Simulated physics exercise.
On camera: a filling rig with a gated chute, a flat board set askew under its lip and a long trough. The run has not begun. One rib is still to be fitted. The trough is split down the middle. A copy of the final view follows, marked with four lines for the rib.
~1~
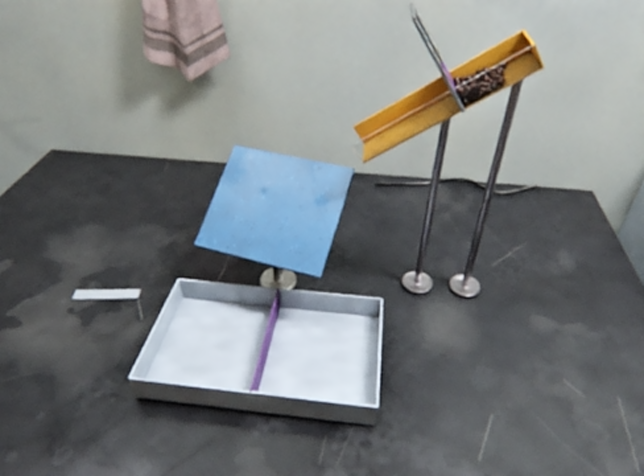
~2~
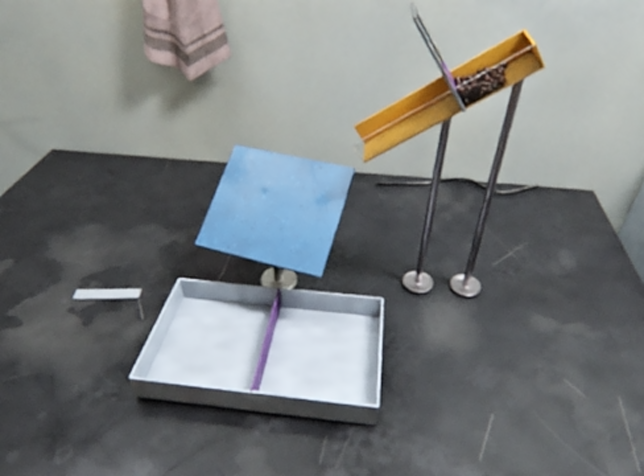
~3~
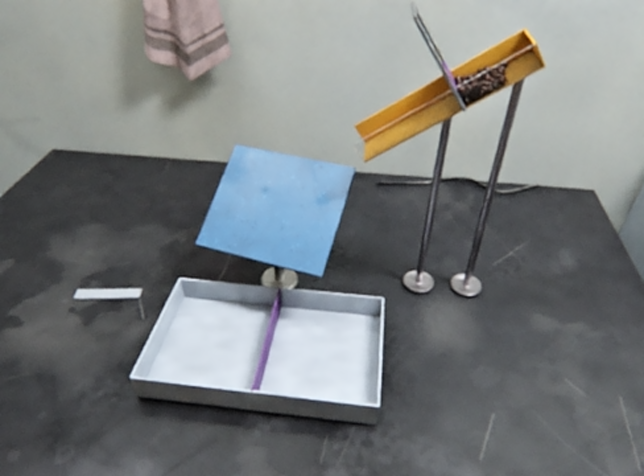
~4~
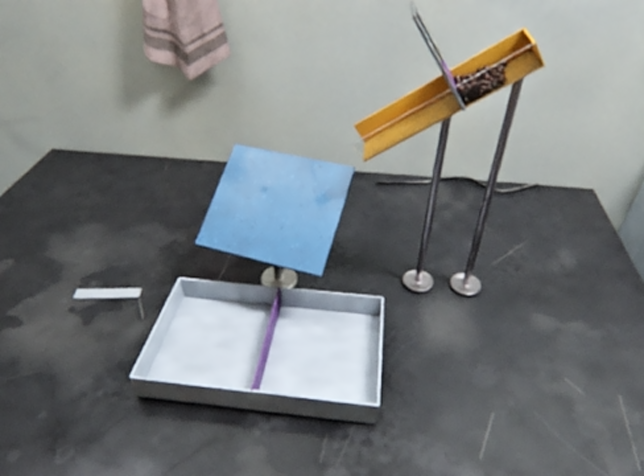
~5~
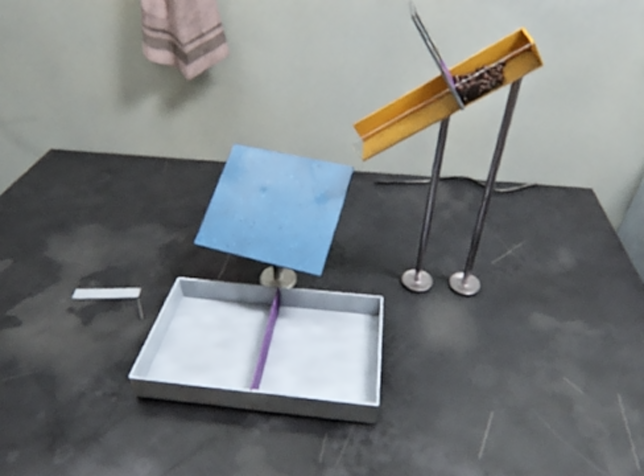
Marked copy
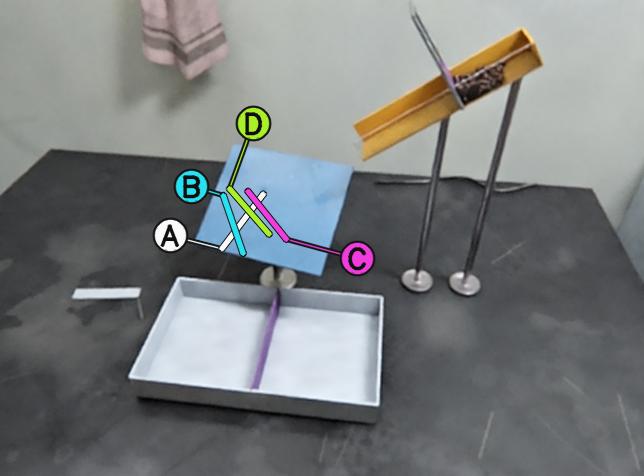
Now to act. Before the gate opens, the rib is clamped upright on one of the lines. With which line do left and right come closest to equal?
Best: D.
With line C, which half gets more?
The right half.
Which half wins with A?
Left.
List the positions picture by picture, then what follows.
The first frame shows load behind the gate at (475, 89), chocolate balls; lip of the chute at (364, 153), sloping gently.
The second frame shows middle of the board at (275, 206), tilted fairly steeply; middle of its low edge at (255, 260); of its high edge at (293, 156).
The third frame shows front corners of the trough at (131, 377) and (379, 406); front end of its middle wall at (252, 391); gate still shut at (448, 73).
The fourth frame shows middle of the load at (475, 87); lip at (364, 152).
The fifth frame shows middle of the load at (474, 86); lip at (363, 151).
On the marked copy, line A from (263, 193) to (221, 248); line B from (223, 195) to (243, 253); line C from (247, 191) to (286, 239); line D from (229, 188) to (269, 234).
For line A, of what is caught, all in the left half, none in the right.
For line B, of what is caught, nearly all in the left half, a small part in the right.
For line C, of what is caught, a small part in the left half, most in the right.
For line D, of what is caught, about a third in the left half, about two thirds in the right.
